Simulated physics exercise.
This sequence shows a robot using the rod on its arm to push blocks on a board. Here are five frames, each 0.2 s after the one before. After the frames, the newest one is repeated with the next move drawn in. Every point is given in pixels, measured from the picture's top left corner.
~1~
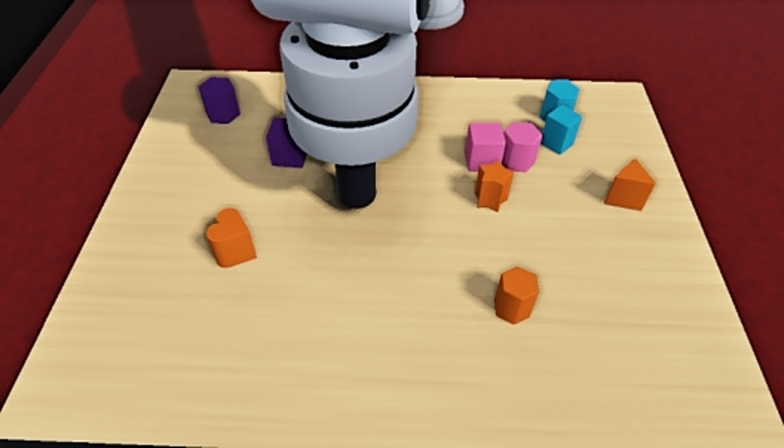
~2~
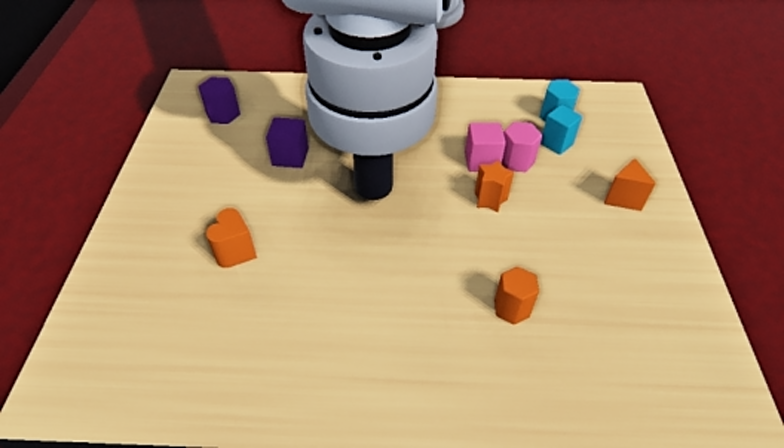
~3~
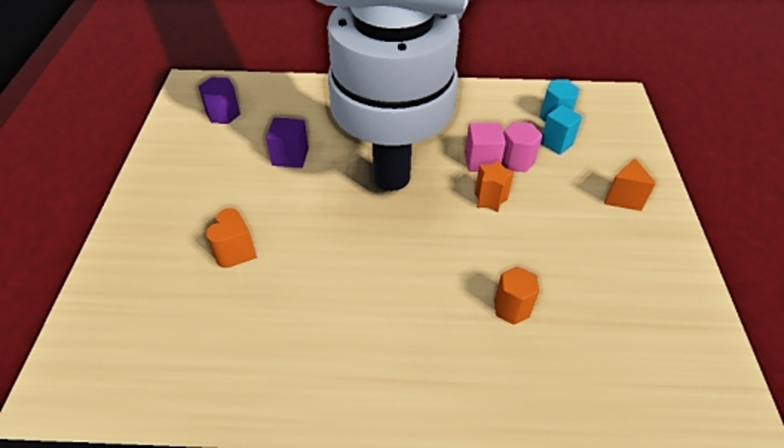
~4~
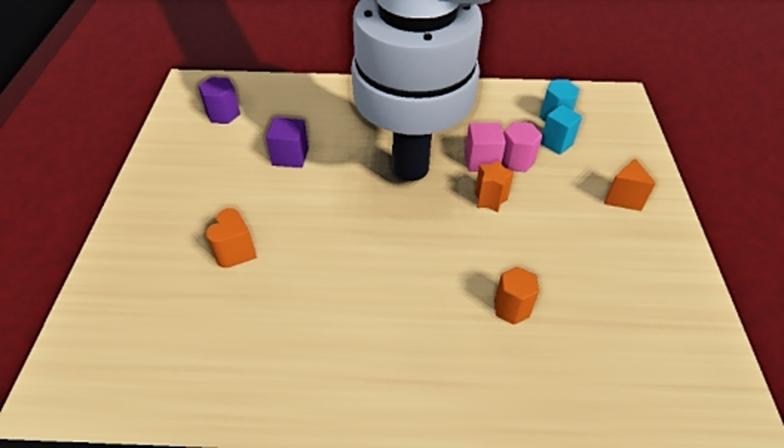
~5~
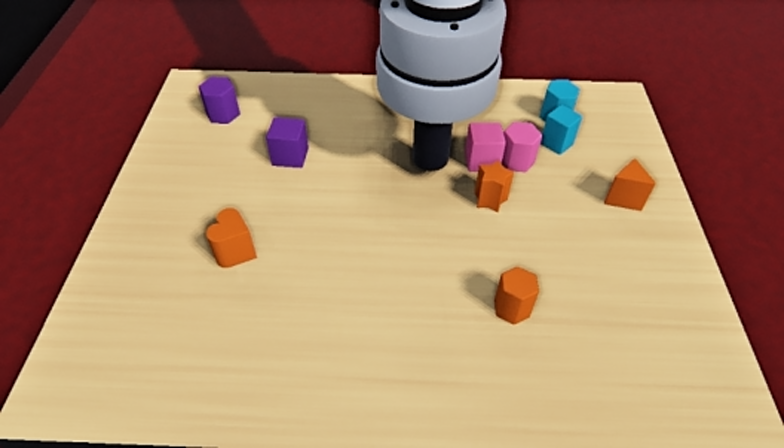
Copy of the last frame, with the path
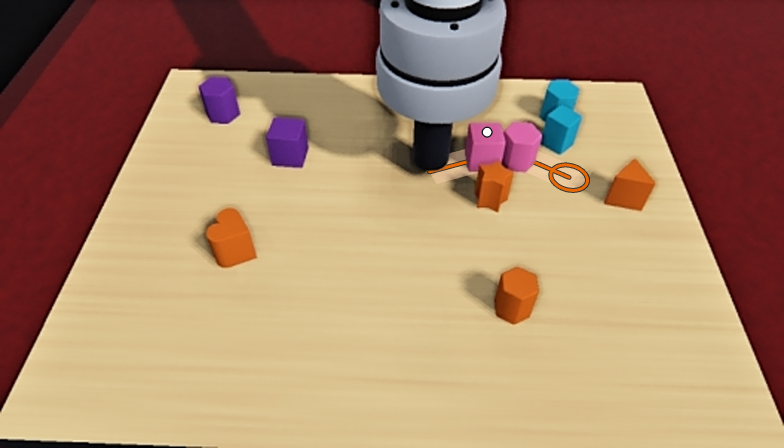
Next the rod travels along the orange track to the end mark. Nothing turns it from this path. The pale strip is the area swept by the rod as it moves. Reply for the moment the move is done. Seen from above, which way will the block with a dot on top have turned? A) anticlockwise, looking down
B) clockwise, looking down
Option A.
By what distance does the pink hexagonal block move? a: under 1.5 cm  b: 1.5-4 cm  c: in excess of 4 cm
The answer is c.
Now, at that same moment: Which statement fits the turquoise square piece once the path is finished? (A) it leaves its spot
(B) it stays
My pick is A.
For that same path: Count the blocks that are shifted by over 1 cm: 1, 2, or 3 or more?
I expect three or more blocks to be moved by more than 1 cm.
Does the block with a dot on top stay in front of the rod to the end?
That would be a no.
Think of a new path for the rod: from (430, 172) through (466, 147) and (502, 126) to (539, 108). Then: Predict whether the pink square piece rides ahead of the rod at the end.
The rod loses it on the way.
Path on the board, from (430, 172) over (475, 160) and (522, 158) to (569, 177); the dot is on the pink square piece.
What follows on the original path. One third of the way, rod (477, 148); pink square piece (513, 125); pink hexagonal block (547, 129), turned 15° clockwise.
Two thirds of the way, rod (525, 147); pink square piece (563, 124); pink hexagonal block (597, 129), turned 20° clockwise; turquoise square piece (586, 107), turned 45° anticlockwise.
At the end, rod (573, 166); pink square piece (601, 134), turned 40° anticlockwise; orange star in place; pink hexagonal block (627, 123), turned 20° anticlockwise; turquoise square piece (593, 107), turned 70° anticlockwise.
